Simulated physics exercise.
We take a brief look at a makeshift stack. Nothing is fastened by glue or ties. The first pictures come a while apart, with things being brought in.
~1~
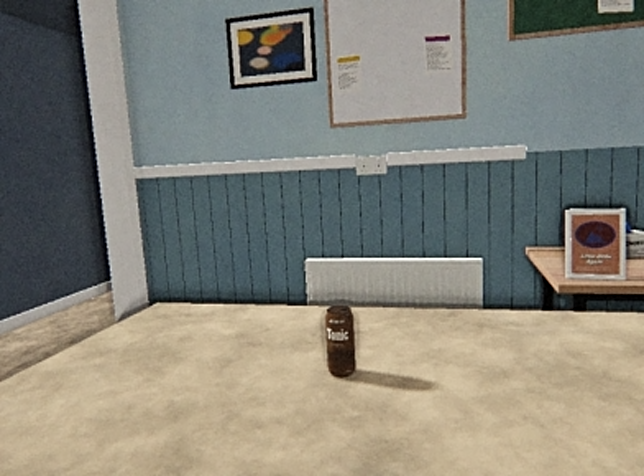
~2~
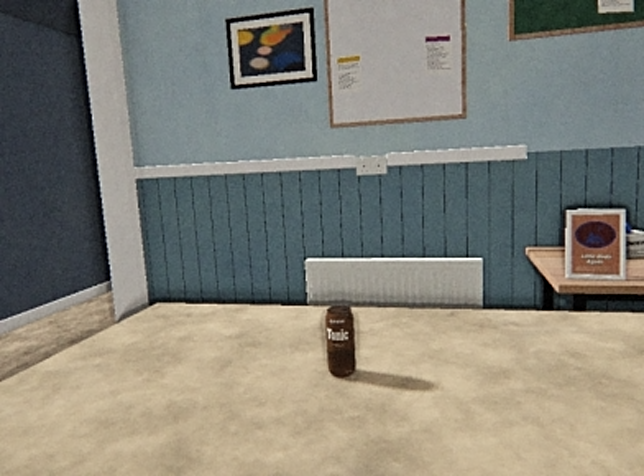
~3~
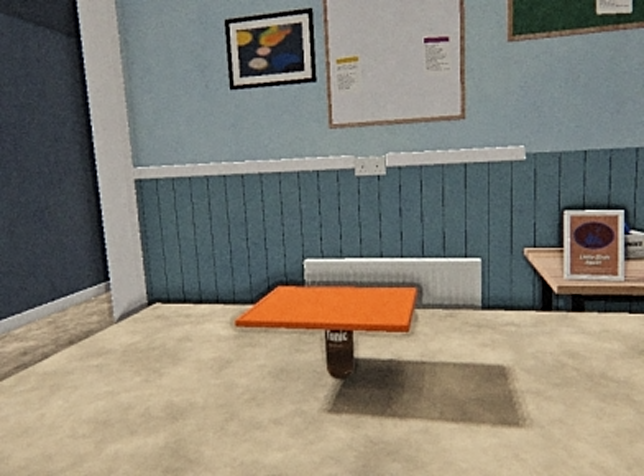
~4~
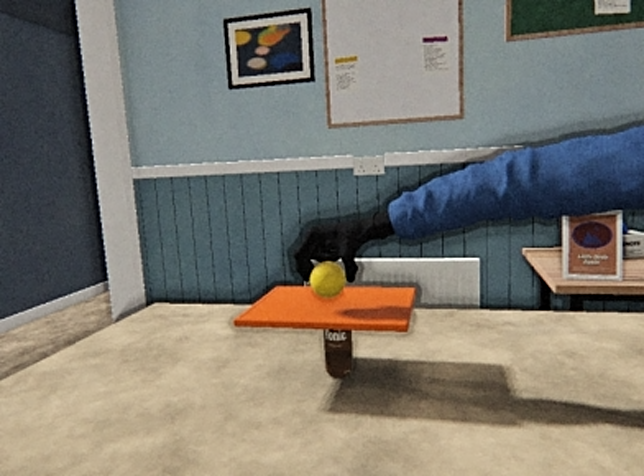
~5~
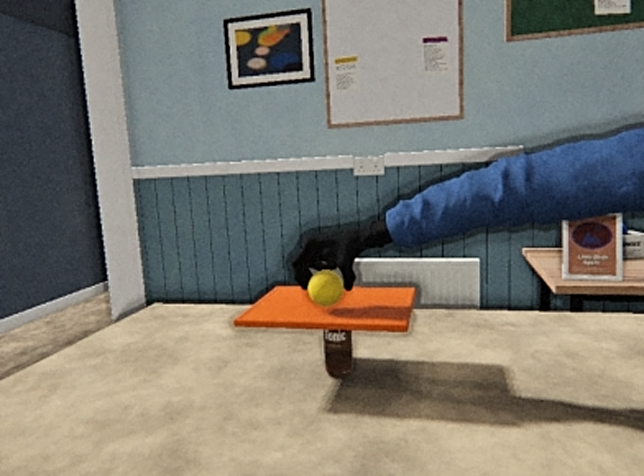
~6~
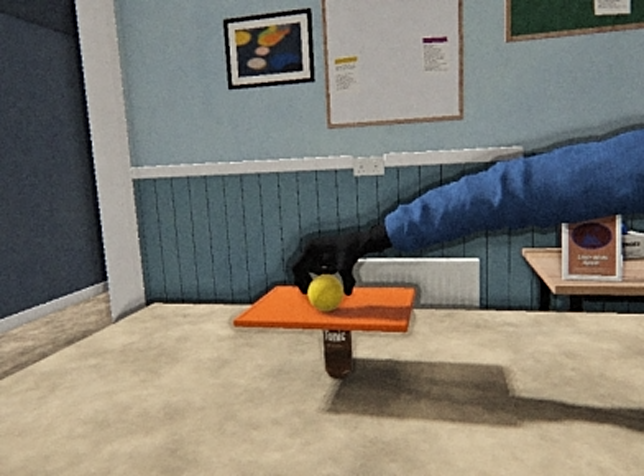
In the video, a dark tonic can stands on a table, and an orange lid appears on top of it. A blue-sleeved arm with a black hand then lowers a yellow lemon onto the lid and keeps holding it.
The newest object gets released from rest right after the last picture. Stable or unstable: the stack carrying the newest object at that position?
Stable.
Then, 0.20 s past the last view, nothing moves.
Then, 0.50 s past the last view, yellow lemon resting near (326, 294).
Finally, all 3 still in place. Final places as the last picture's camera would see them, yellow lemon near (326, 294). The stack keeps its balance.
